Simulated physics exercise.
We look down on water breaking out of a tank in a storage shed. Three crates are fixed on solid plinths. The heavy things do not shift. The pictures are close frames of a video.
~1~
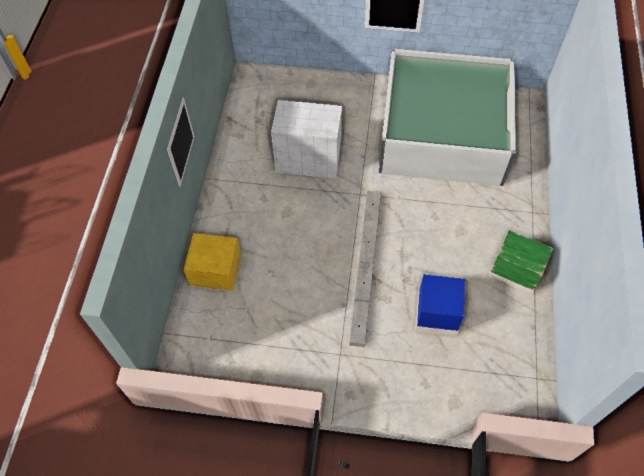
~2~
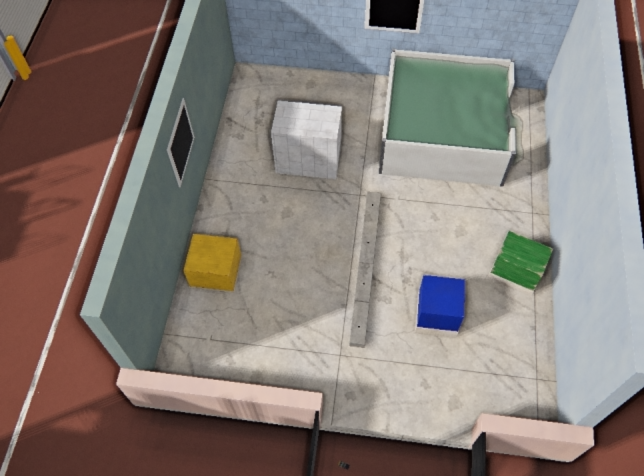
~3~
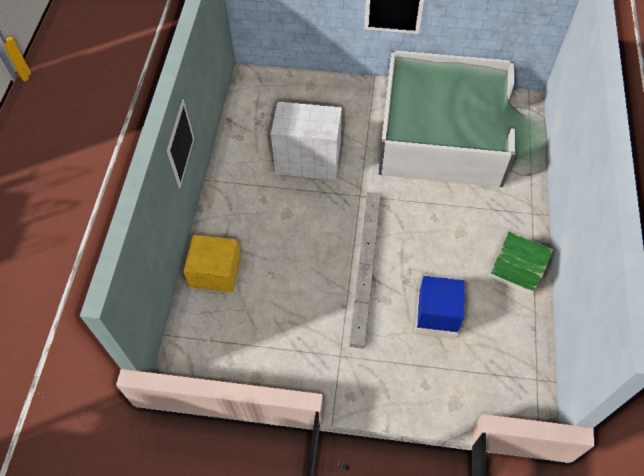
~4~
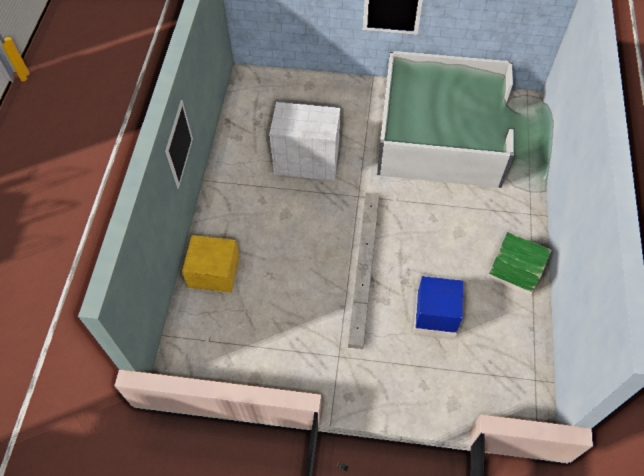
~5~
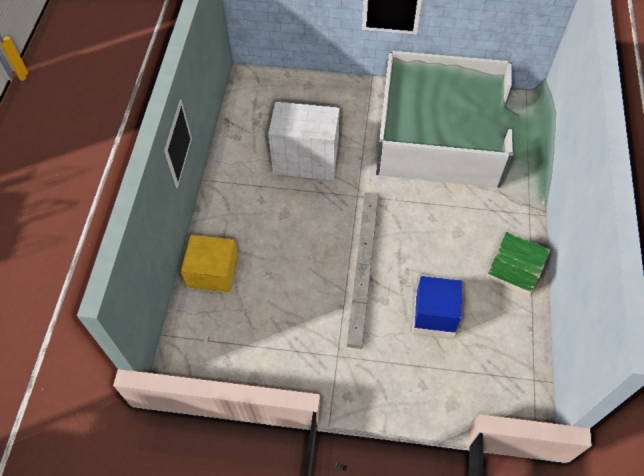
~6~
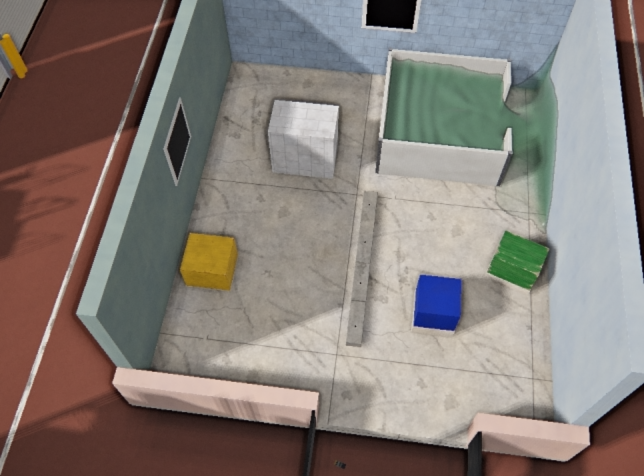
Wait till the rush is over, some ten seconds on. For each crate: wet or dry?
The green crate is soaked; the blue crate keeps dry; the yellow crate is soaked.
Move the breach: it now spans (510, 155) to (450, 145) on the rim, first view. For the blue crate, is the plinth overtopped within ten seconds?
Then: Blue crate ends up wet.
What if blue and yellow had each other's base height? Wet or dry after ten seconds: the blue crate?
The blue crate takes water.
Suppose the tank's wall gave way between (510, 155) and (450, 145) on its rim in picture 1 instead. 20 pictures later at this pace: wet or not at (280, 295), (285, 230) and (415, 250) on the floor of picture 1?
In turn: Covered, wet, awash.
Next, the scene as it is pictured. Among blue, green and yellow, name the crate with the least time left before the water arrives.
The green-painted one.
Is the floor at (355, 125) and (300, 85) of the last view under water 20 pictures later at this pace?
One after the other: Free of water, wet.
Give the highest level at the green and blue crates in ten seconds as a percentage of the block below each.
In turn 300 and 70 per cent.
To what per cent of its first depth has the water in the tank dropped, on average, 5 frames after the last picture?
Close to 68 %.
A moment on, water covers 15 % of the floor; the green crate water round its plinth, the blue crate not reached, the yellow crate not reached.
Next, water covers 30 % of the floor; the green crate water round its plinth, the blue crate water round its plinth, the yellow crate not reached.
Then, water covers 60 % of the floor; the green crate water round its plinth, the blue crate water round its plinth, the yellow crate not reached.
Later, water covers 85 % of the floor; the green crate water round its plinth, the blue crate water round its plinth, the yellow crate water round its plinth.
In the end, water covers 100 % of the floor; the green crate was topped, the blue crate stayed above the water, the yellow crate was topped.
